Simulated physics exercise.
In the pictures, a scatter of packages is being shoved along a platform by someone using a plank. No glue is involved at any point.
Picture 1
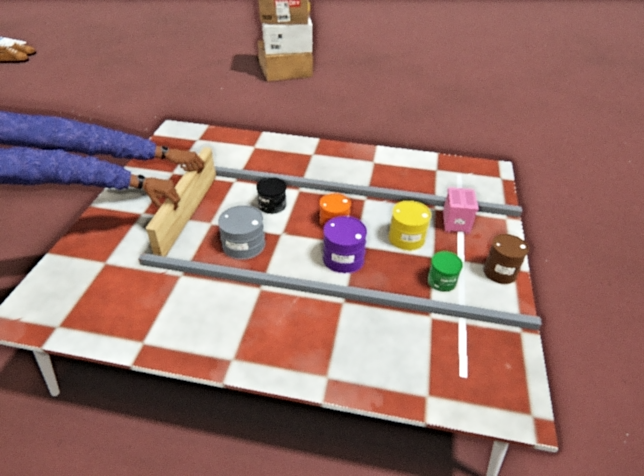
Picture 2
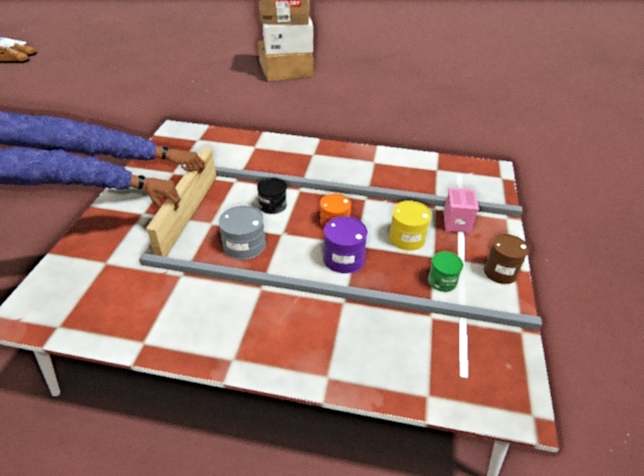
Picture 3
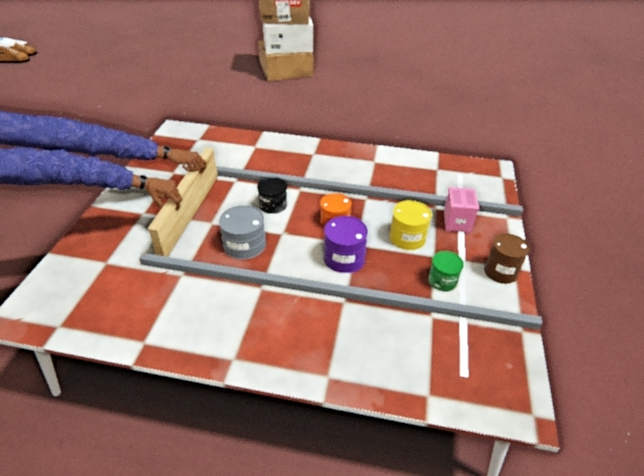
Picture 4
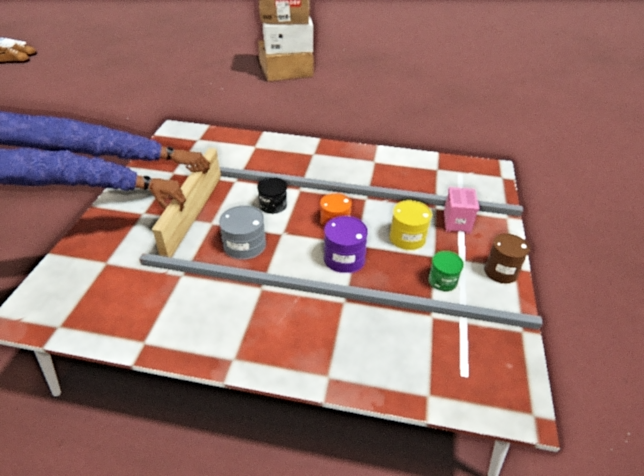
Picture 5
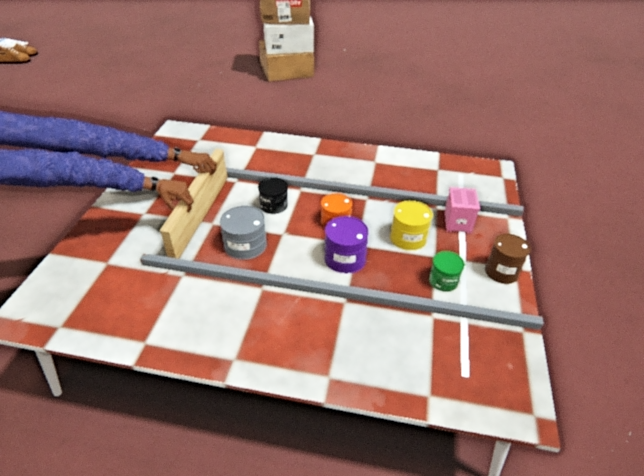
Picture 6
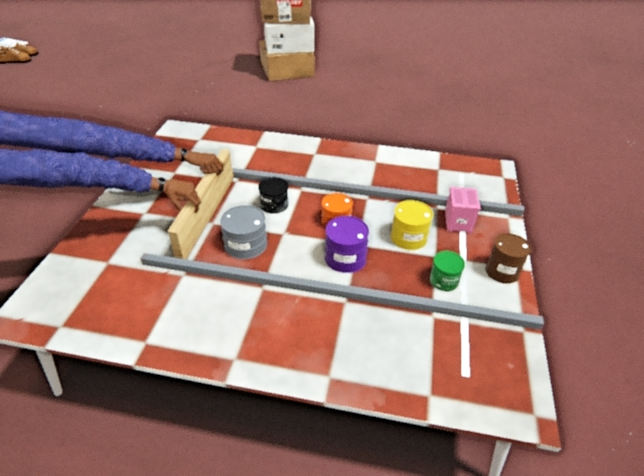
Two hands slide a wooden plank slightly right toward colored containers on a checkered table.
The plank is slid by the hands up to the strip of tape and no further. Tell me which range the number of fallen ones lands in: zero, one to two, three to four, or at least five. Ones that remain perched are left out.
The ones that plunge will number one or two.
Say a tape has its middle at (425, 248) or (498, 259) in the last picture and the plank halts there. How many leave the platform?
Counts: 0, 5.
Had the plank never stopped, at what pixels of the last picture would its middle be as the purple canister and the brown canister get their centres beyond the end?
First one: Around (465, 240). Other one: Around (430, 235).
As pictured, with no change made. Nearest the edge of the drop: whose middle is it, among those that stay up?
Answer: The purple canister.
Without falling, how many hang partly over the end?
Overhang count: 2.
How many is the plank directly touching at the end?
Counting them up gives 3.
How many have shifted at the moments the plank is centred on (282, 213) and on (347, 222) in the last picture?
At first I count 2, and then 4.
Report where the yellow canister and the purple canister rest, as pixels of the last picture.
The first comes to rest at (517, 238), and the second at (537, 268).
Early on, none off yet; brown canister at rest near (508, 259); pink tote at rest near (461, 210); green pail at rest near (447, 272).
A while later, none off yet; brown canister at rest near (508, 259); pink tote at rest near (461, 210); green pail travelled about its own width near (469, 278).
Finally, the number that fall off is one or two; lost, brown canister.
